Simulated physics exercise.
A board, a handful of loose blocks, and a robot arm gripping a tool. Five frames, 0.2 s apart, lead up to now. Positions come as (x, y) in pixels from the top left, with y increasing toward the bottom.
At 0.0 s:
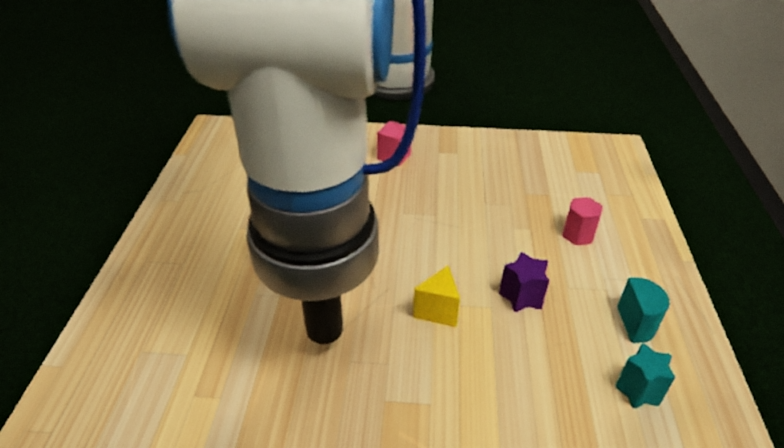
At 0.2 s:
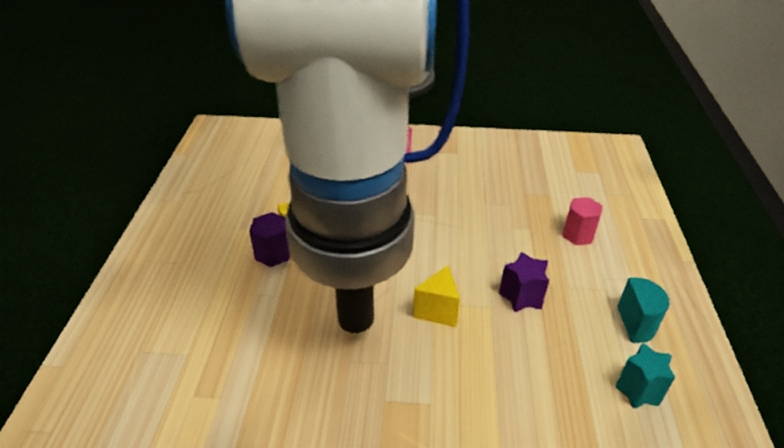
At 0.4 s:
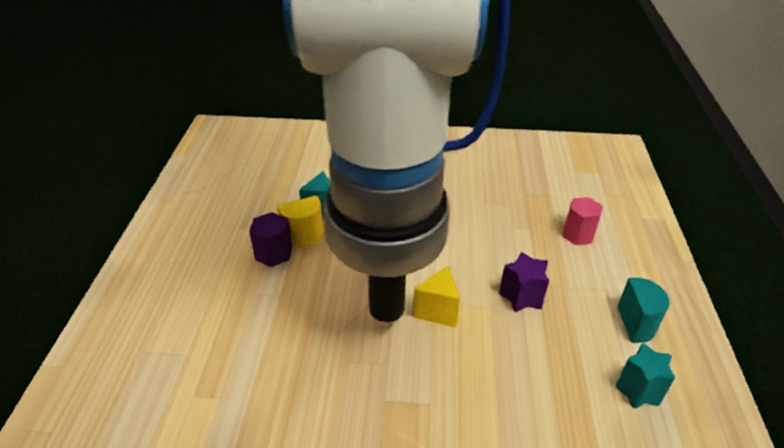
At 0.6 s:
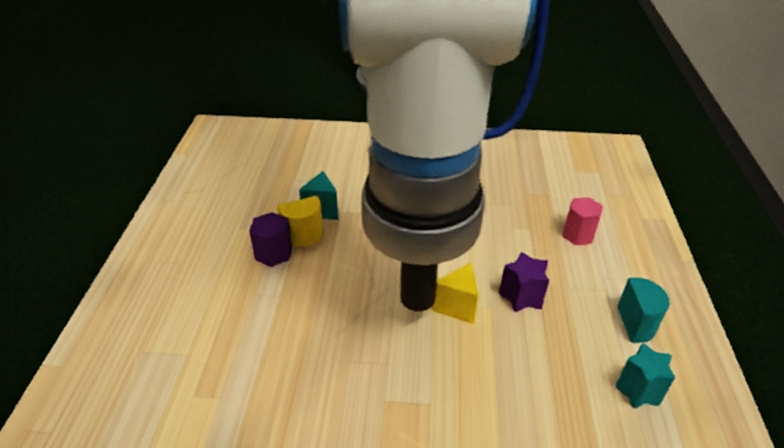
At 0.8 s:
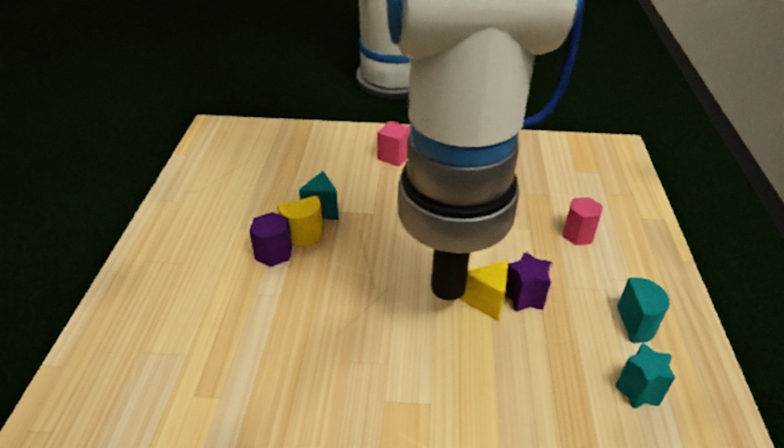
The robot arm moves right and pushes the yellow triangular block up against the purple star-shaped block.
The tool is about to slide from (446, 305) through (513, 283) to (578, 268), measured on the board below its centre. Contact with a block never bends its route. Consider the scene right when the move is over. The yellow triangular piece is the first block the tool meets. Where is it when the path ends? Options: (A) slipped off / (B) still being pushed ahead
B (still being pushed ahead)
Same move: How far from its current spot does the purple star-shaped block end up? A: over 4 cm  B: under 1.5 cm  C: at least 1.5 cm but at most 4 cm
The answer is A.
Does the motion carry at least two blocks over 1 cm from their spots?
Yes.
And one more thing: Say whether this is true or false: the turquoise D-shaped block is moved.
My answer: False.
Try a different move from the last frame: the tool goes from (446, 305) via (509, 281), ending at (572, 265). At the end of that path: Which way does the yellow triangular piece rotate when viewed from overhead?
Answer: With the clock.
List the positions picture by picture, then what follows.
In the first frame, tip of the tool at (325, 330), middles of tops, yellow triangular piece at (441, 283), purple star-shaped block at (529, 267), pink six-sided block at (587, 206), turquoise D-shaped block at (650, 295).
In the second frame, tool at (356, 319), nothing pushed.
In the third frame, tool at (387, 309), nothing pushed.
In the fourth frame, tool at (418, 299), yellow triangular piece at (461, 279).
In the fifth frame, tool at (448, 288), yellow triangular piece at (492, 274), purple star-shaped block at (532, 267), pink six-sided block at (587, 206), turquoise D-shaped block at (650, 295).
The first path, step by step. One third of the way, tool at (496, 272); yellow triangular piece at (537, 260); purple star-shaped block at (571, 267), turned 45° clockwise.
Two thirds of the way, tool at (540, 259); yellow triangular piece at (573, 248), turned 60° clockwise; purple star-shaped block at (593, 271), turned 95° clockwise.
At the end, tool at (584, 250); yellow triangular piece at (619, 243), turned 75° clockwise; purple star-shaped block at (595, 271), turned 100° clockwise; pink six-sided block unmoved; turquoise D-shaped block unmoved.
